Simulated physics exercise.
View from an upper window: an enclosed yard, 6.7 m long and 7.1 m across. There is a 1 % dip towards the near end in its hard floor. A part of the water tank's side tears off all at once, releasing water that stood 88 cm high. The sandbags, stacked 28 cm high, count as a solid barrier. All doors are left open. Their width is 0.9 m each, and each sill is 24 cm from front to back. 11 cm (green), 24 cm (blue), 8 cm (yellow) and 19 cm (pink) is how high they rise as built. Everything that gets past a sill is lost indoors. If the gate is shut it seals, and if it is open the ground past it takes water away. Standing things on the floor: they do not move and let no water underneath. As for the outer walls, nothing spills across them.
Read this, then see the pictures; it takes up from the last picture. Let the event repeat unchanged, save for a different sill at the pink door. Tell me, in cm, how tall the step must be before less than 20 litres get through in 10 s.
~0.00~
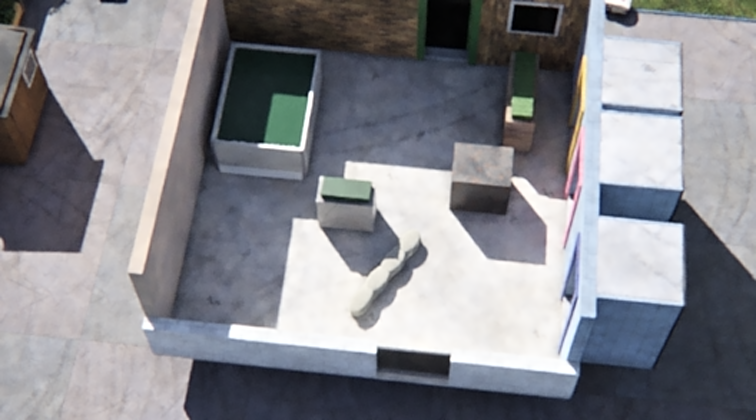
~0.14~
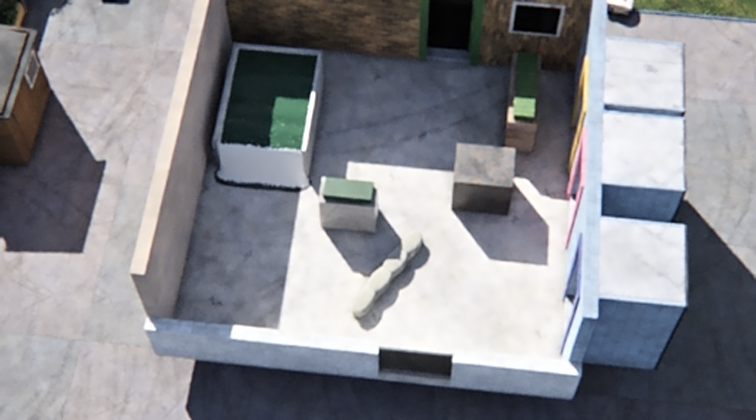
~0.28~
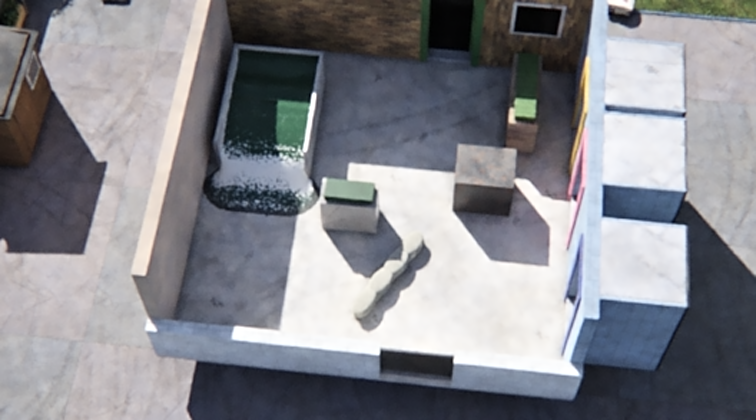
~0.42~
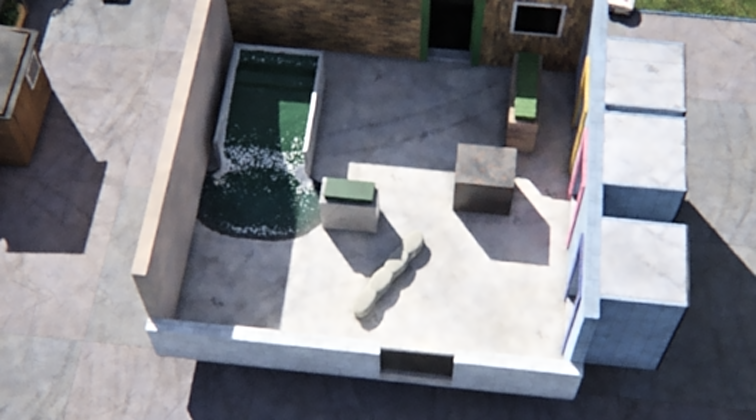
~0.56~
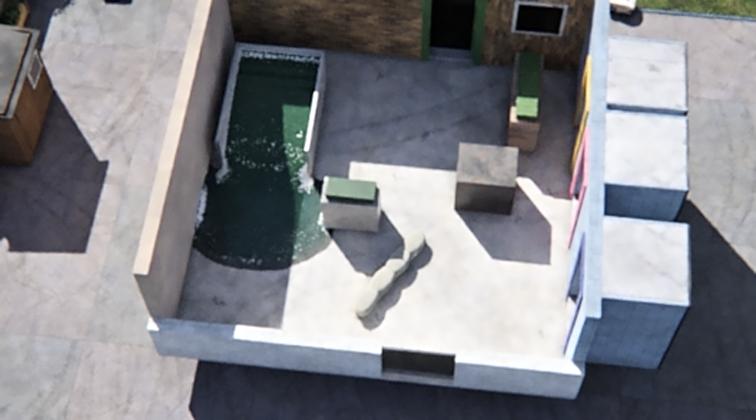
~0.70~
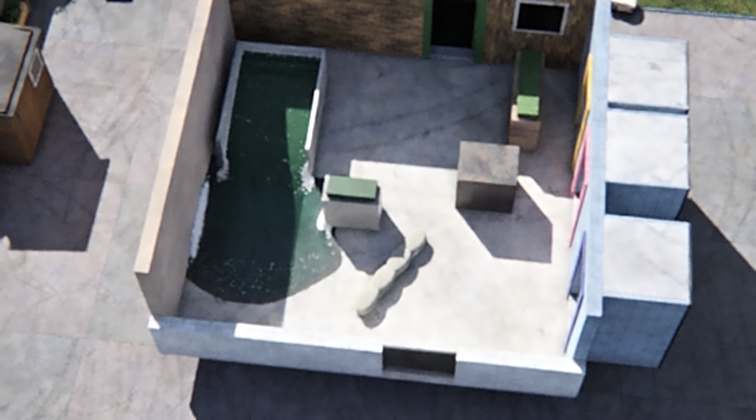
It would have to be roughly 6 cm high.
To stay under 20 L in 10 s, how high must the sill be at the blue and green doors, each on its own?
Close to 19 cm (blue) and close to 6.0 cm (green).
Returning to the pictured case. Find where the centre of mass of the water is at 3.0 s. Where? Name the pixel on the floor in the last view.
(287, 260).
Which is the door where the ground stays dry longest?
Last: Green.
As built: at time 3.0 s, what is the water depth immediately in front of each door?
Lab note, cm: Green 0; blue 1; yellow 0; pink 0.
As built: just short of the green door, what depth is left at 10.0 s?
The depth there is around 6.0 cm.
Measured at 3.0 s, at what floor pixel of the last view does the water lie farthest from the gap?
Around (562, 377).
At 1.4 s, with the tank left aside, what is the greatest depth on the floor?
It gets to close to 59 centimetres there.
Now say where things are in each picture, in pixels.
In the first frame, still water, 88 cm deep, in the water tank at (267, 98); the pink door at (574, 193) is dry.
In the second frame, the front is at (222, 181), 0.3 m from the gap at (262, 161); 0.4 m2 of floor is wet, 88 cm left at the back.
In the third frame, water pours out at (263, 165) and has run 0.8 m, to (230, 207); about 14 cm deep outside, 88 cm at the back.
In the fourth frame, water pours out at (264, 165) and has run 1.4 m, to (226, 231); about 13 cm deep outside, 85 cm at the back.
In the fifth frame, the gap is at (265, 165), the front 2.0 m out at (227, 262); the back of the water tank holds 76 cm.
In the sixth frame, the front is at (225, 295), 2.8 m from the gap at (266, 164); 6.7 m2 of floor is wet, 75 cm left at the back; the pink door at (579, 191), 6.0 m from the gap, is still 3.8 m from the nearest water.
After 1.4 s water covers 30 % of the floor, deepest (59 cm) near (173, 336); it has not reached the pink door.
After 3.0 s water covers 45 % of the floor, deepest (39 cm) near (173, 336); it has not reached the pink door.
After 10.0 s water covers 95 % of the floor, deepest (13 cm) near (572, 154); 7 cm at the pink door, 0 litres in over its 19 cm sill.
At the pink door as built, the water arrived by 4.1 s and peaked near 11 cm at 6.6 s.
With a sill of 5.5 cm, 25 litres would have come in within the 10 s; with 7 cm, 12 litres. So under 20 litres takes about 6 cm.
